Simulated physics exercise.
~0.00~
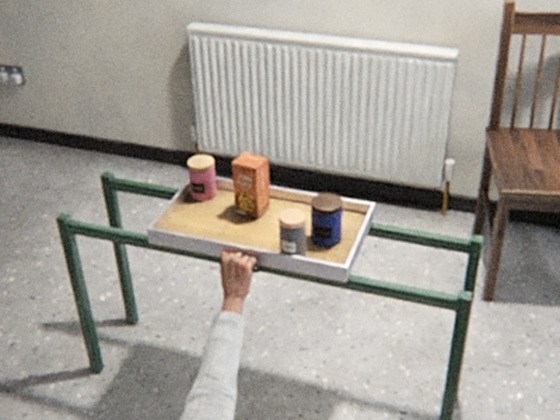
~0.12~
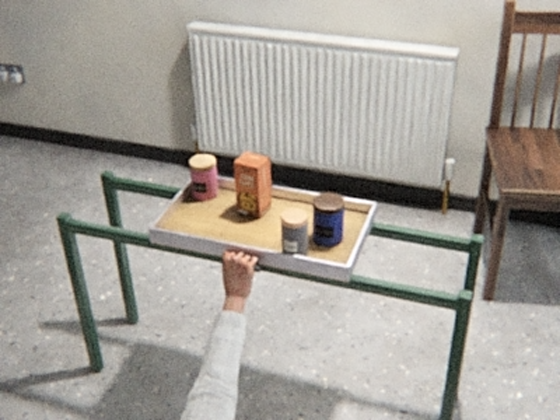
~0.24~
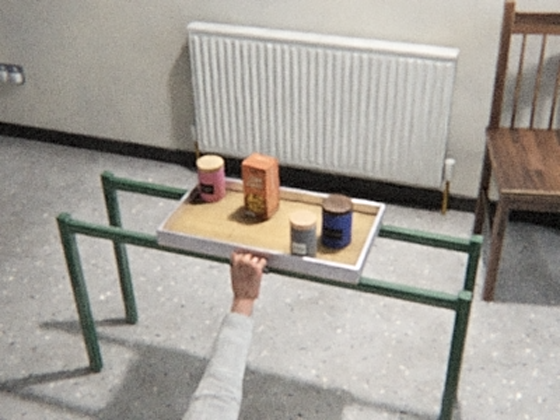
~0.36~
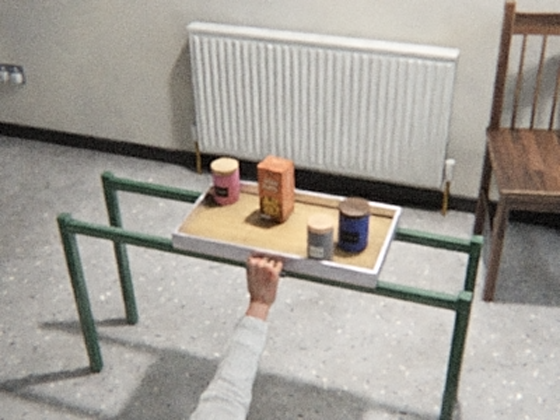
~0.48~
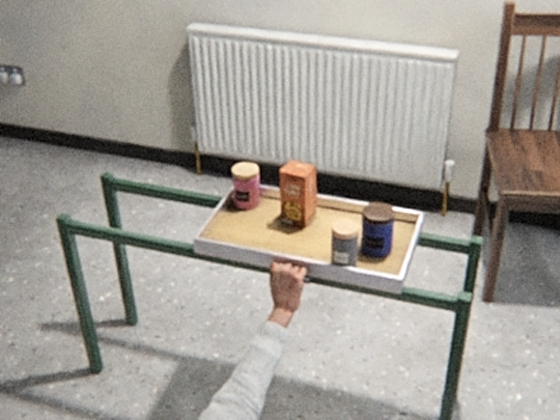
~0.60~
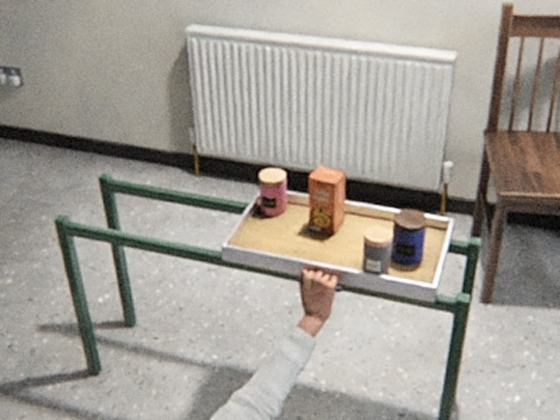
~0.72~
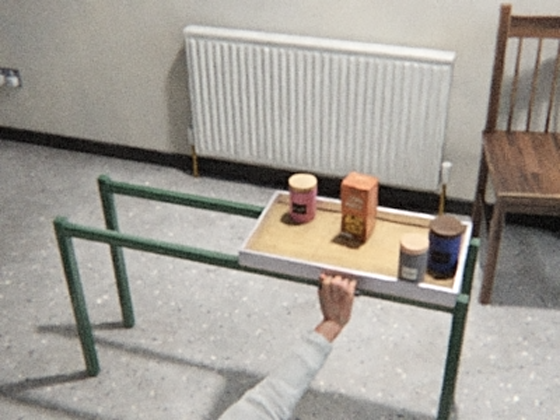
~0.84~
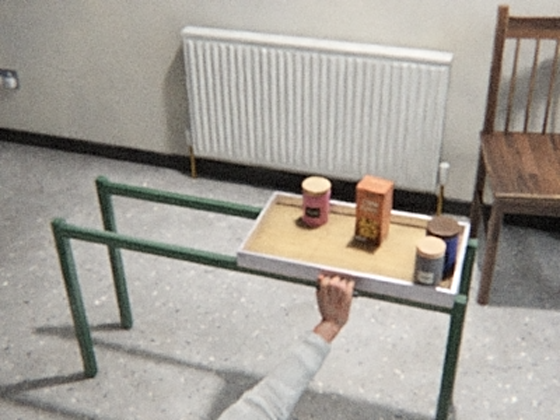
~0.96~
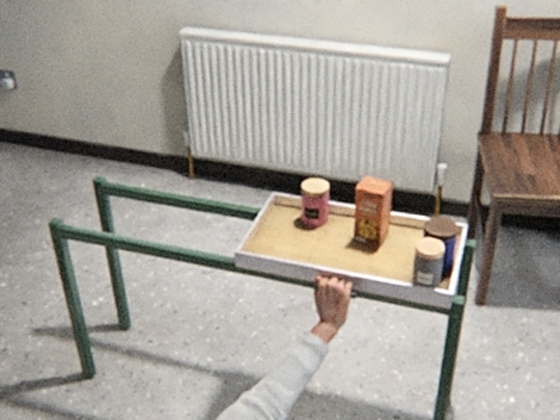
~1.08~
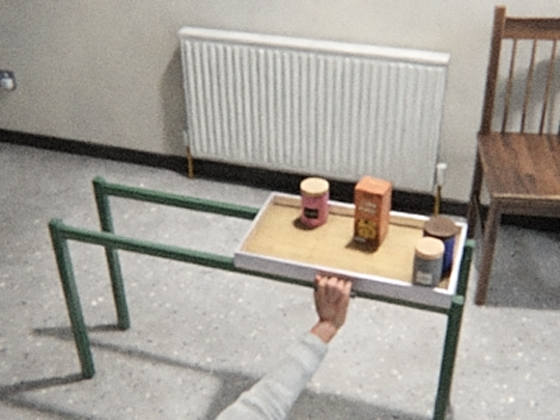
At first, a hand grips the near edge of a shallow tray resting on a green metal frame, with a pink jar, an orange carton, a grey jar and a blue jar standing on it. The hand pushes the tray to the right, slowly and then faster, and all the items ride along upright. Near the right end of the frame, the tray stops abruptly. The pink jar, orange carton and grey jar slide a little farther right across it, while the blue jar stays near the right edge. Finally everything rests upright, with the hand still at the tray.
